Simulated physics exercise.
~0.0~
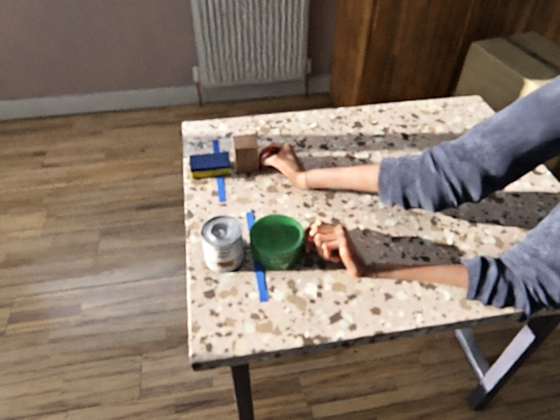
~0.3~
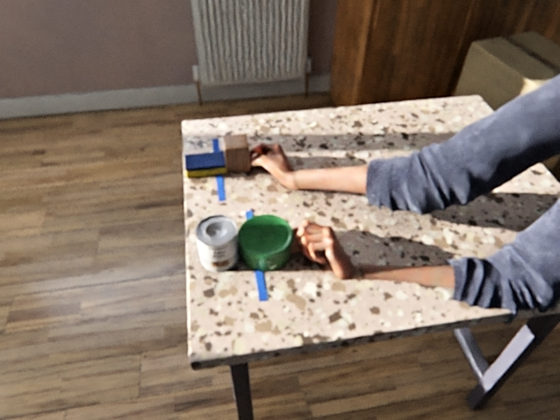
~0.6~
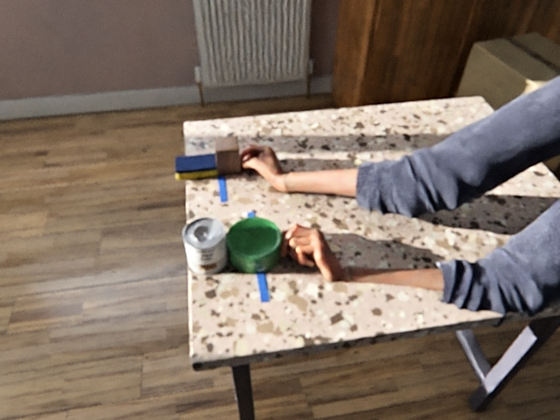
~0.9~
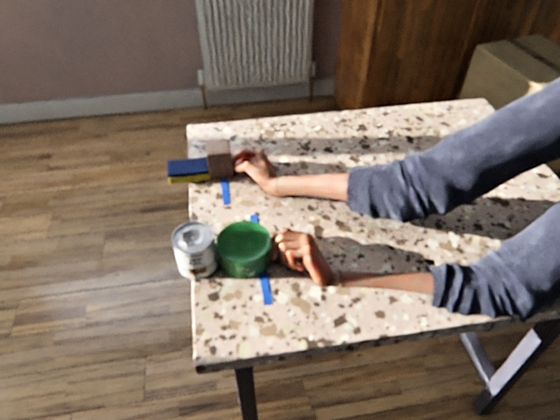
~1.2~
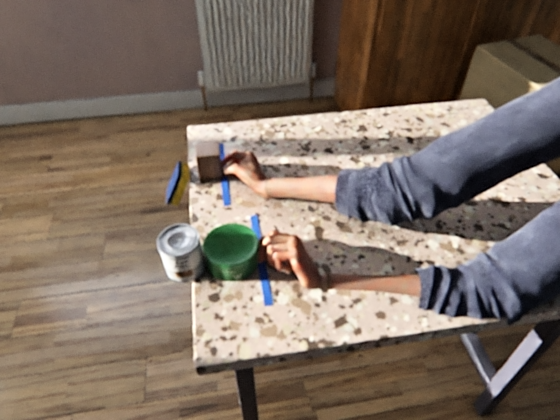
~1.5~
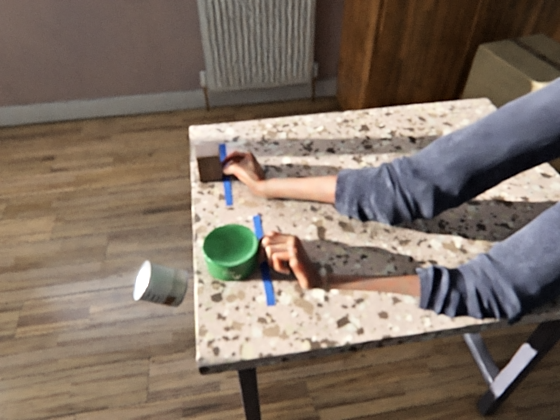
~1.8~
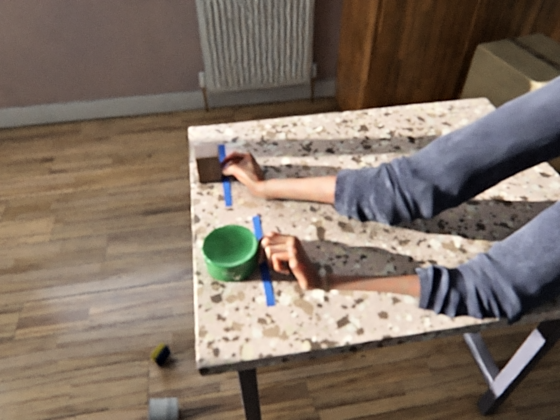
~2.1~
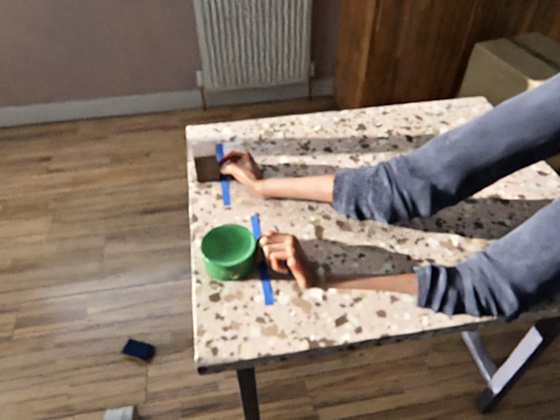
Two hands push four objects left until the sponge and white pot fall off.
